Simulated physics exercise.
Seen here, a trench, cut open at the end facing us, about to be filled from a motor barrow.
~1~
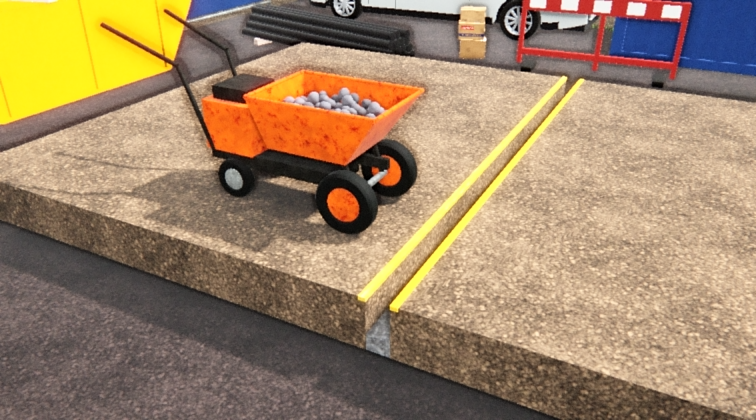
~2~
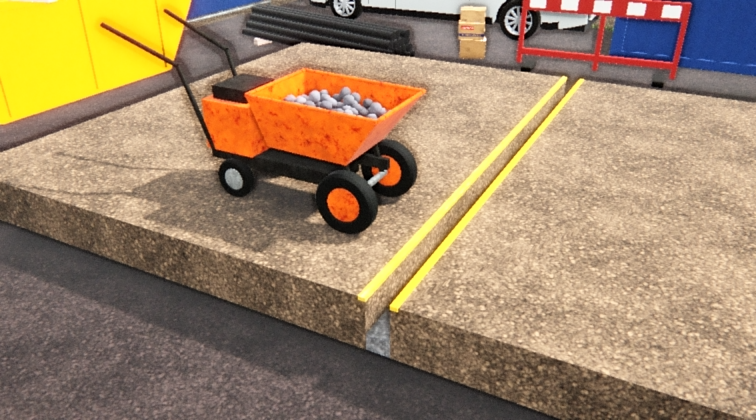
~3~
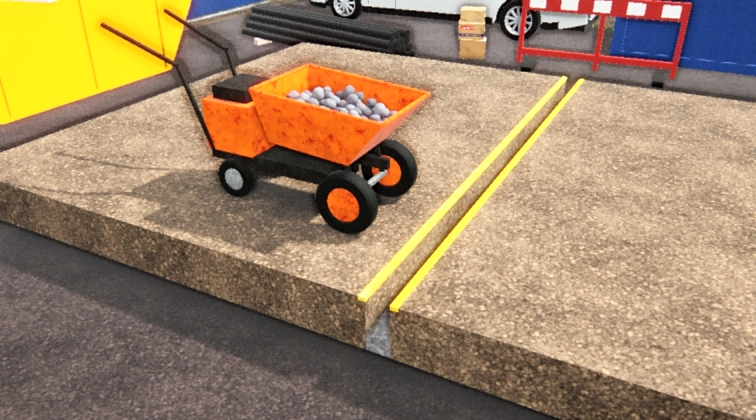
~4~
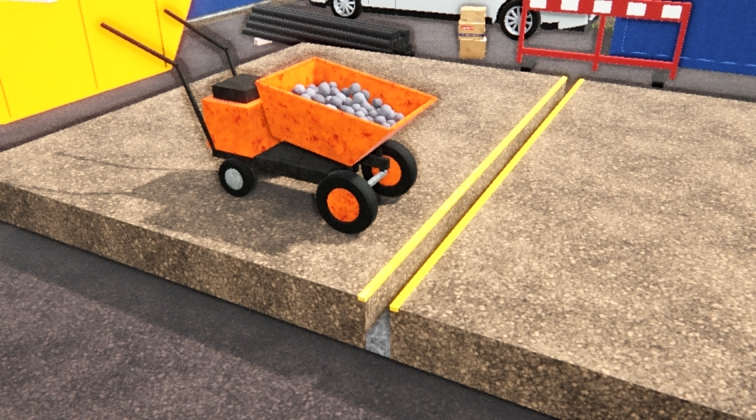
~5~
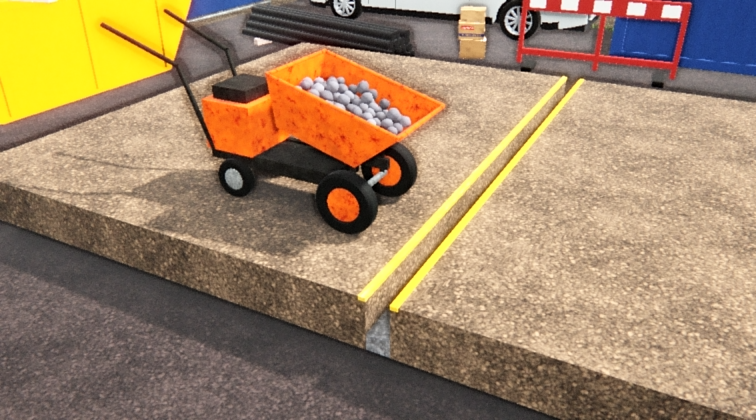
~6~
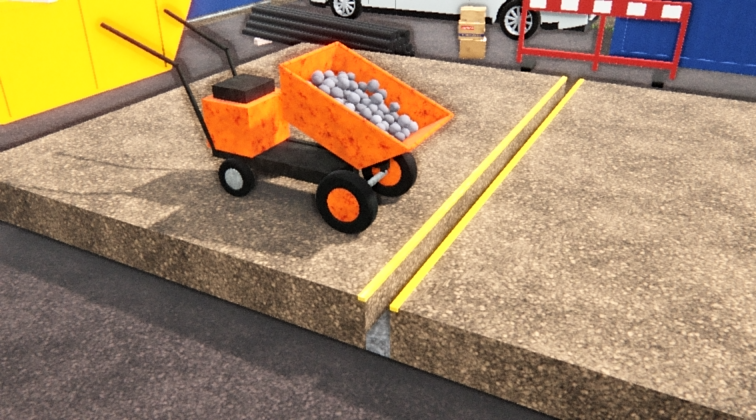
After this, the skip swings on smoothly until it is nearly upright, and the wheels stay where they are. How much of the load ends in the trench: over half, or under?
The trench takes less than half.
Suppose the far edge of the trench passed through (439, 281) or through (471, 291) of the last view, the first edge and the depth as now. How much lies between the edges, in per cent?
Near 20 % and 100 %.
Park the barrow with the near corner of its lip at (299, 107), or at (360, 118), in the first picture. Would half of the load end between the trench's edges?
The first try: Under half. The second: Below a half.
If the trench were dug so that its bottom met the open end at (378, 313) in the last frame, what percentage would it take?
Some 0 per cent.
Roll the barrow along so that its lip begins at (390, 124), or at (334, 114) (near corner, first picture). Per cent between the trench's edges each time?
Near 0 % and 50 %.
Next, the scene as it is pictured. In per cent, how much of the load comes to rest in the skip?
Roughly 35 in a hundred.
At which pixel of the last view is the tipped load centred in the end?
At about (494, 239).
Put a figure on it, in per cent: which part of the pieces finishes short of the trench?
Close to 0 per cent.
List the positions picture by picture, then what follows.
In the first picture, lip of the skip near (375, 121), level; top of the load near (325, 108), round cobbles; first edge of the trench near (389, 267); far edge near (420, 276), the trench under half as wide as the skip, and about as deep as wide.
In the second picture, lip of the skip near (377, 122), tipped barely; top of the load near (326, 107).
In the third picture, lip of the skip near (382, 125), tipped barely; top of the load near (324, 105).
In the fourth picture, lip of the skip near (389, 131), tipped a little; top of the load near (318, 101).
In the fifth picture, lip of the skip near (399, 139), tipped clearly; top of the load near (326, 96).
In the sixth picture, lip of the skip near (408, 150), tipped clearly; top of the load near (336, 92); first edge of the trench near (389, 267); far edge near (420, 276).
Shortly afterwards, skip tipped steeply; the whole lot in the skip.
Next, skip tipped right over; the bulk in the skip; near a quarter beyond it; only a few falling.
Some moments later, skip tipped right over; near a third in the skip; near two thirds beyond it.
In the end, skip tipped right over; near a third in the skip; none at all in or heaped over the trench; near two thirds beyond it.
